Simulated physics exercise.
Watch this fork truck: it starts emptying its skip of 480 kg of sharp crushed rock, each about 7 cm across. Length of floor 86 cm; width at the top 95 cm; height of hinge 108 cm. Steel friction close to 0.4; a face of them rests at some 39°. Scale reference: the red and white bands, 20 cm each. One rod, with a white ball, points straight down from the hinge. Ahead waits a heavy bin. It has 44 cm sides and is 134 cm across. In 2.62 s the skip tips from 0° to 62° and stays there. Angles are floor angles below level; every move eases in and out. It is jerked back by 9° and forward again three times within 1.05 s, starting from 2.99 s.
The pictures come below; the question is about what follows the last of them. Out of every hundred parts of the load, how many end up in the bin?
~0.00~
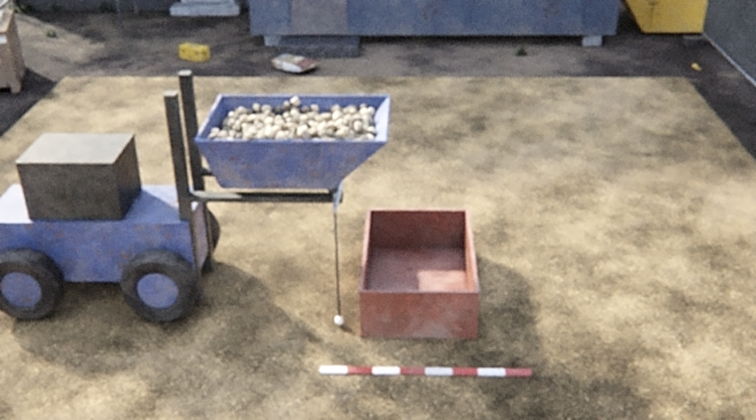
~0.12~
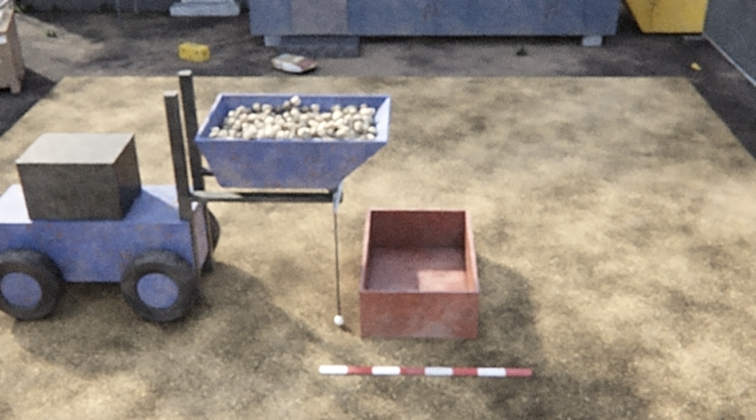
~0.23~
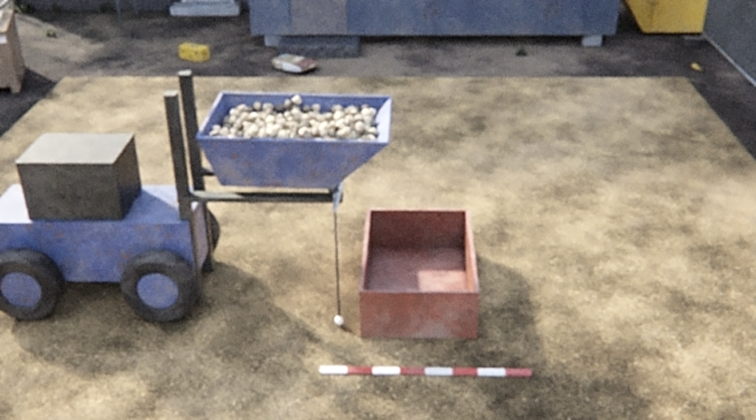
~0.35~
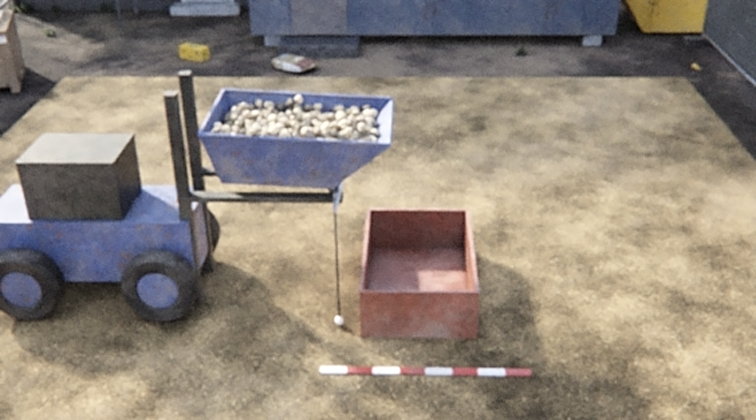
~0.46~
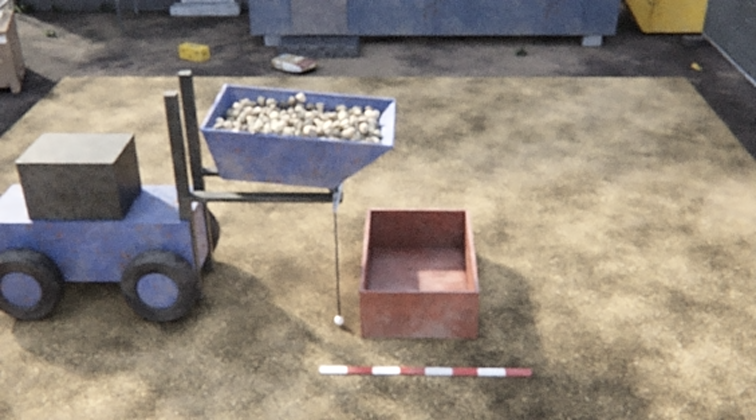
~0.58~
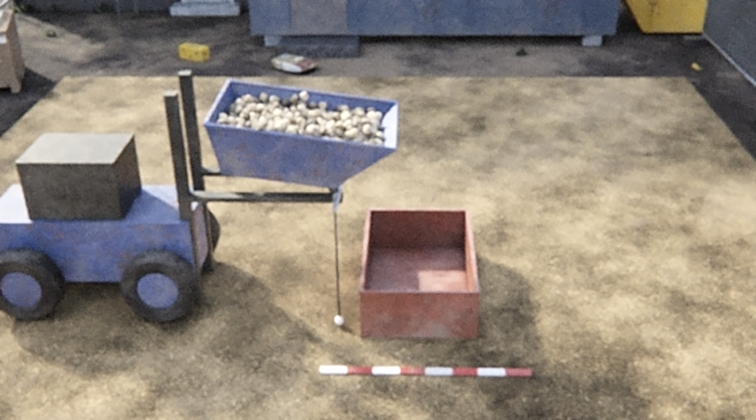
Close to 65 in a hundred.
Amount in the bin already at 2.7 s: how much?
At that moment: Approx. 15 %.
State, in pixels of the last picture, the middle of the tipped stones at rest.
Somewhere near pixel (447, 279).
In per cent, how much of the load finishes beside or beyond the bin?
Some 20 per cent of the load.
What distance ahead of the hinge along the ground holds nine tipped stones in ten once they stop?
Roughly 150 cm out along the ground.
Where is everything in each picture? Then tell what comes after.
In the first picture, lip at (386, 142), floor tilted 0°, highest stones at (332, 116).
In the second picture, the skip is at 0°, its lip at (387, 142); the top of the load is at (320, 116); the stones move at 0.1 m/s on average.
In the third picture, the skip is at 1°, its lip at (388, 143); the top of the load is at (311, 115); the stones move at 0.1 m/s on average.
In the fourth picture, lip at (390, 145), floor tilted 3°, highest stones at (280, 111); the stones move at 0.2 m/s on average.
In the fifth picture, lip at (393, 147), floor tilted 5°, highest stones at (263, 108); the stones move at 0.2 m/s on average.
In the sixth picture, lip at (396, 149), floor tilted 8°, highest stones at (262, 106); the stones move at 0.2 m/s on average.
After 2.0 s the floor is at 52°; 100 % in the skip; the foremost stones are at (413, 176).
After 2.7 s the floor is at 62°; 87 % in the skip, 13 % in the bin; the foremost stones are at (472, 294).
After 4.5 s the floor is at 62°; 27 % in the skip, 55 % in the bin, 18 % beside or beyond the bin; the foremost stones are at (587, 288).
After 7.0 s the floor is at 62°; 16 % in the skip, 66 % in the bin, 18 % beside or beyond the bin; the foremost stones are at (587, 288).
